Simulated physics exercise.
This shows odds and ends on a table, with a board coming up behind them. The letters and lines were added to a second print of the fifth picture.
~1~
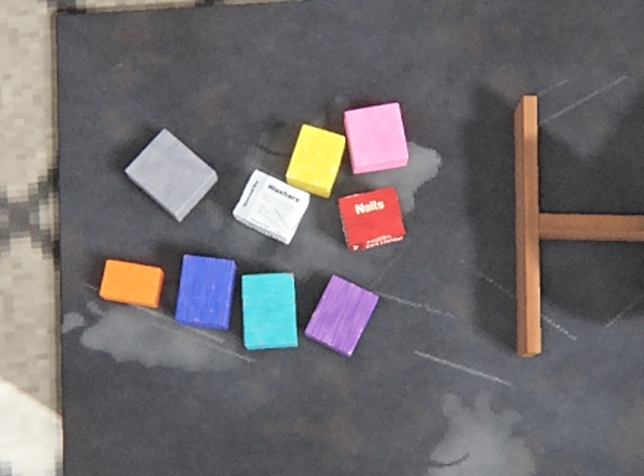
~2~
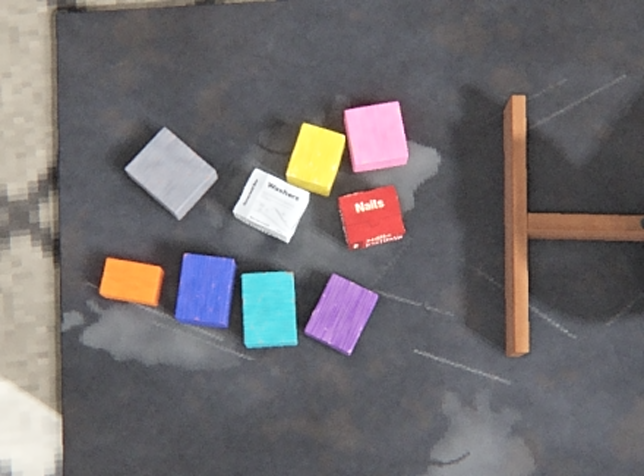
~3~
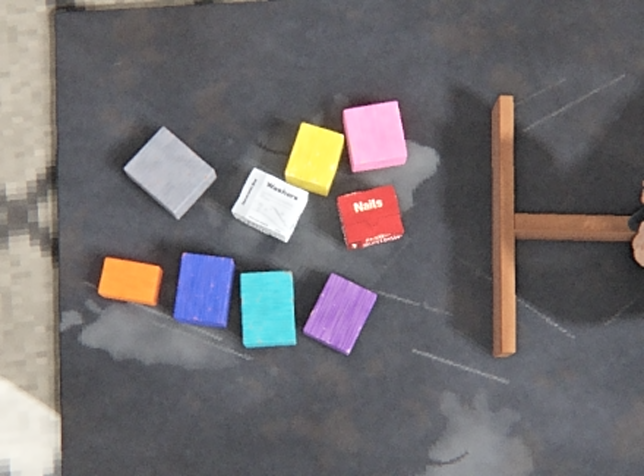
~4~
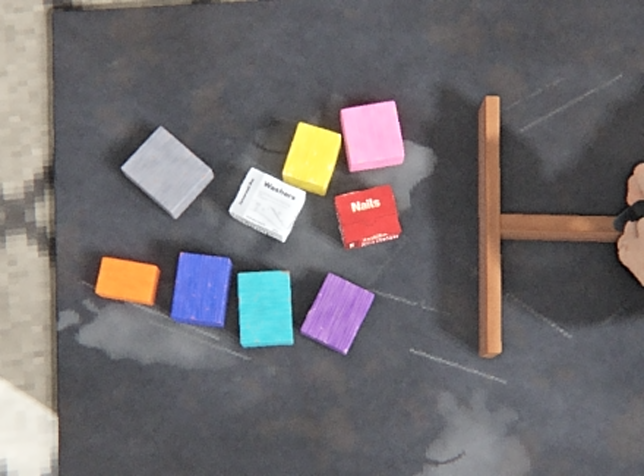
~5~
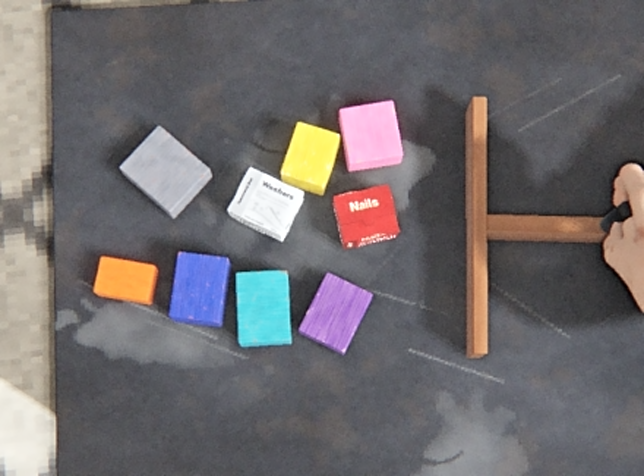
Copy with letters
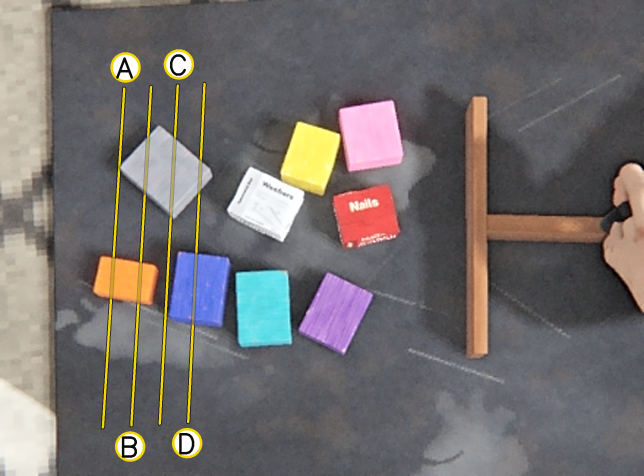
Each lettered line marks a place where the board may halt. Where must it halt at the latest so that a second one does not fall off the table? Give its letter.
Stop at D.
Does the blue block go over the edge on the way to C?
Yes.
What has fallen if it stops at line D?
The orange block goes over.
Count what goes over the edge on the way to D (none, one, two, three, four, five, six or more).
One.
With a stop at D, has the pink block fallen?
By then, no.
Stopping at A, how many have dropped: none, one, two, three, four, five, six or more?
Six or more.
On the marked copy, A at (114, 252); B at (141, 251); C at (169, 249); D at (197, 247).
Following D. Soon after the start, board (378, 228); pink block (343, 135); yellow block (293, 157).
Later, board (276, 234); orange block (89, 284); grey block (131, 164).
In the end, board (198, 238); orange block over the edge; blue block (63, 299); one fallen.
As for the rest, A drops six; B drops three; C drops three.
